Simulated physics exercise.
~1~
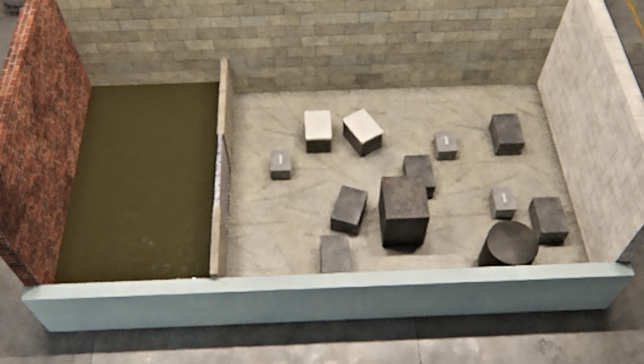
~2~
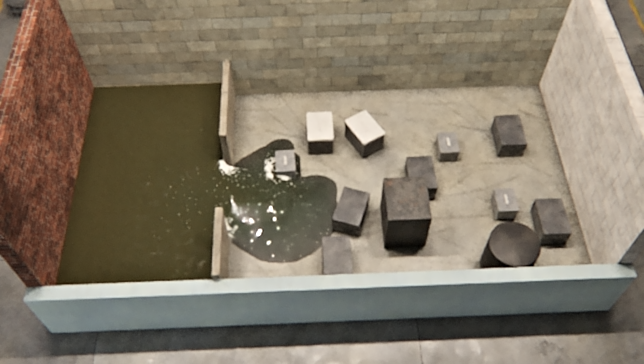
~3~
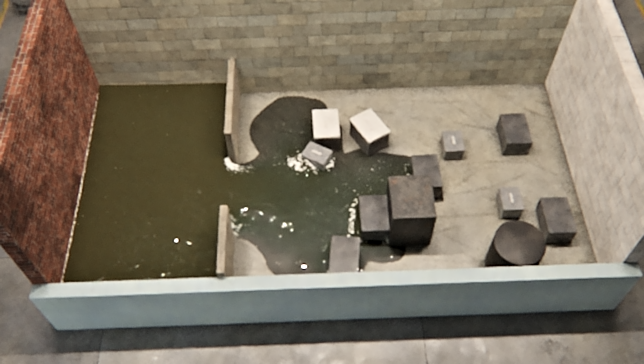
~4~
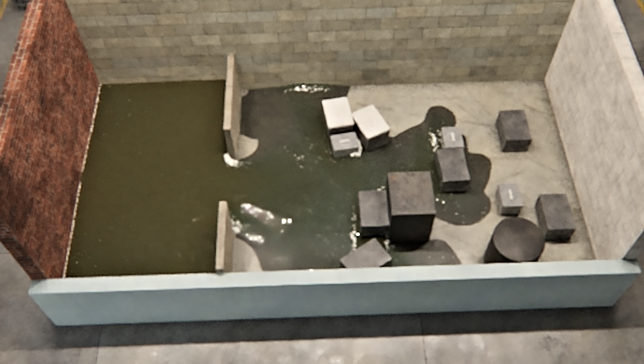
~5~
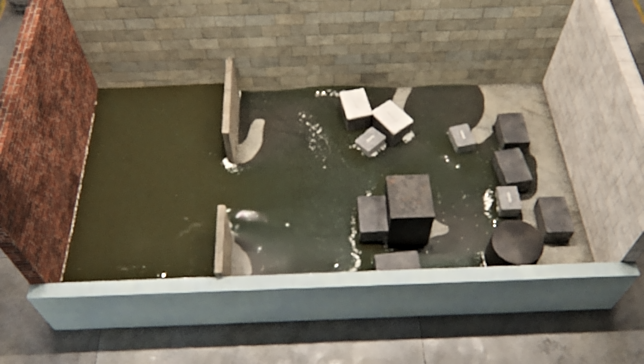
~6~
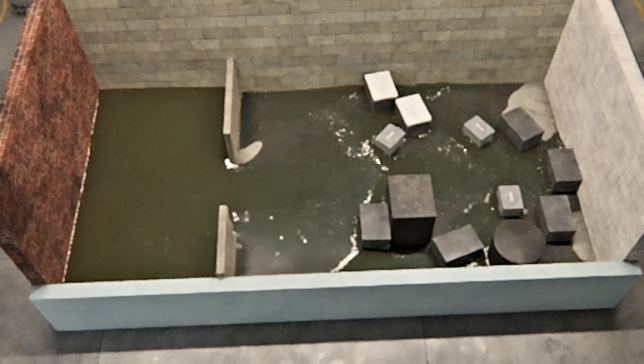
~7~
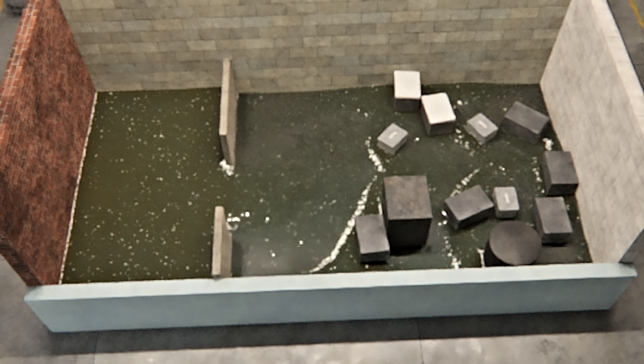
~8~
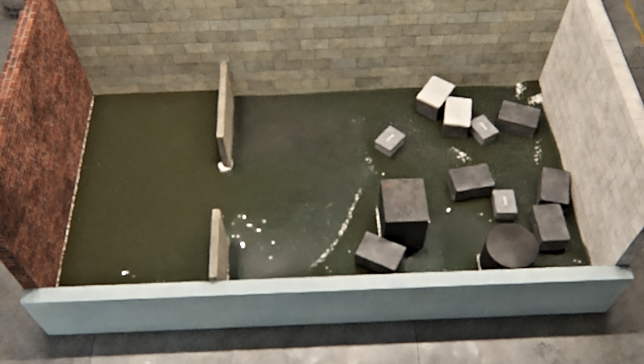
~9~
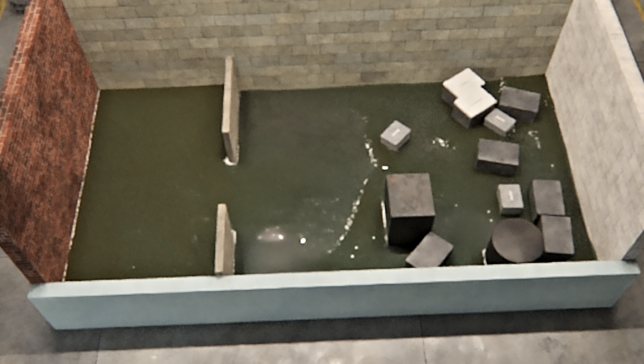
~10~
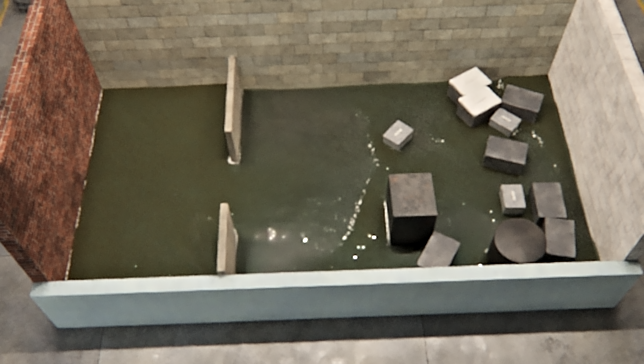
Dark green water burst through a gap in the dividing wall and spread across the dry room on the right, pushing many of the grey, black and white blocks rightward, until it covered the floor and several sat clustered near the far right wall.
